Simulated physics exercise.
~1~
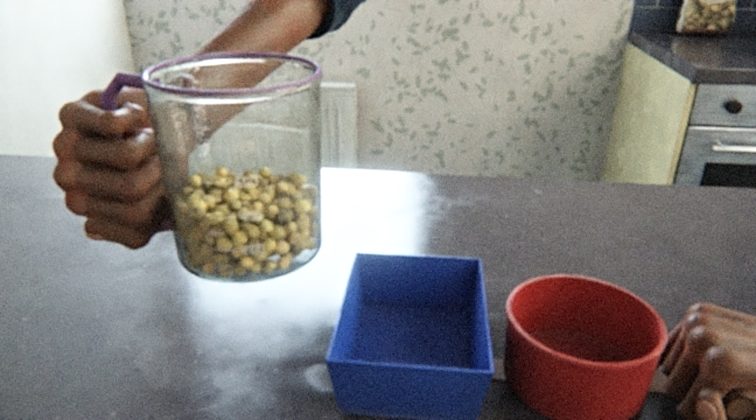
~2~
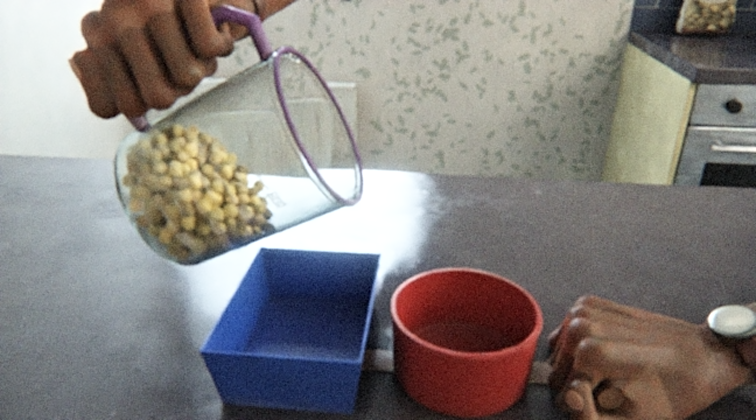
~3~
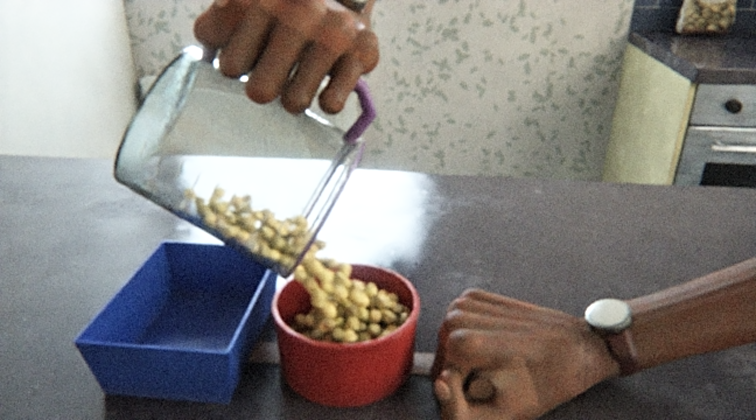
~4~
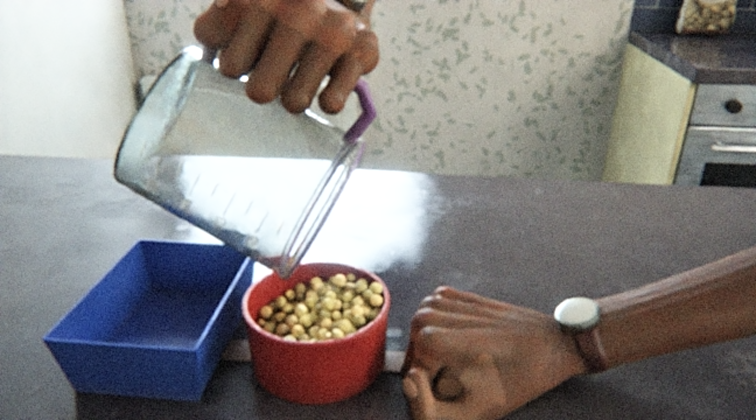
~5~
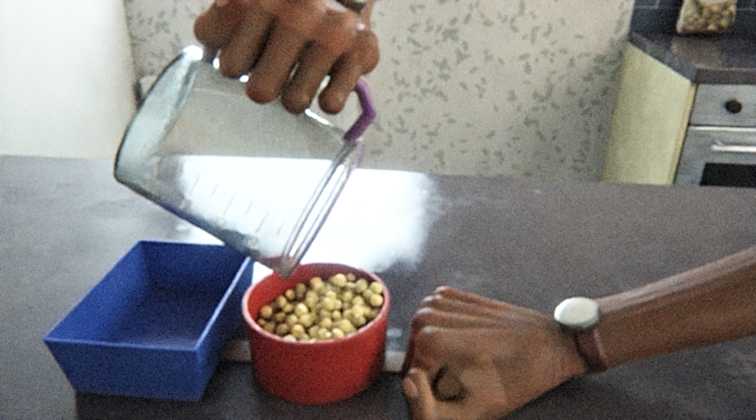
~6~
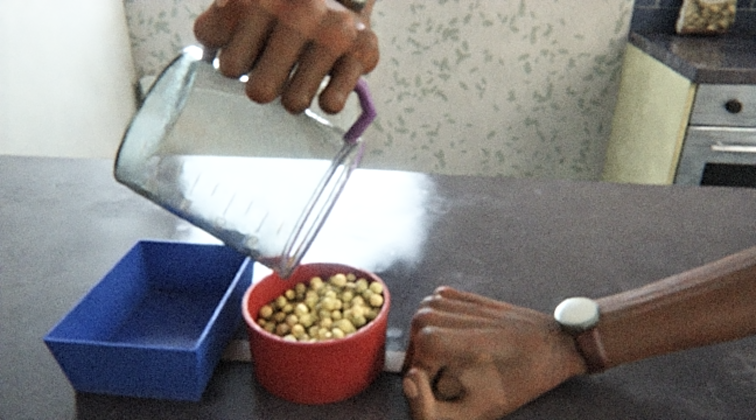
A person's hand holds a clear jug with a purple rim and handle, partly filled with soya beans, at the left above a dark counter, seen from the front and slightly above. A square blue tin and a round red dish stand side by side near the centre, with the other hand beside the dish. The hand slides the joined containers left while the jug tips rightward. Beans pour over its lip into the red dish as the containers keep moving. They stop with the dish full of beans, the blue tin empty, and the emptied jug held tilted above.
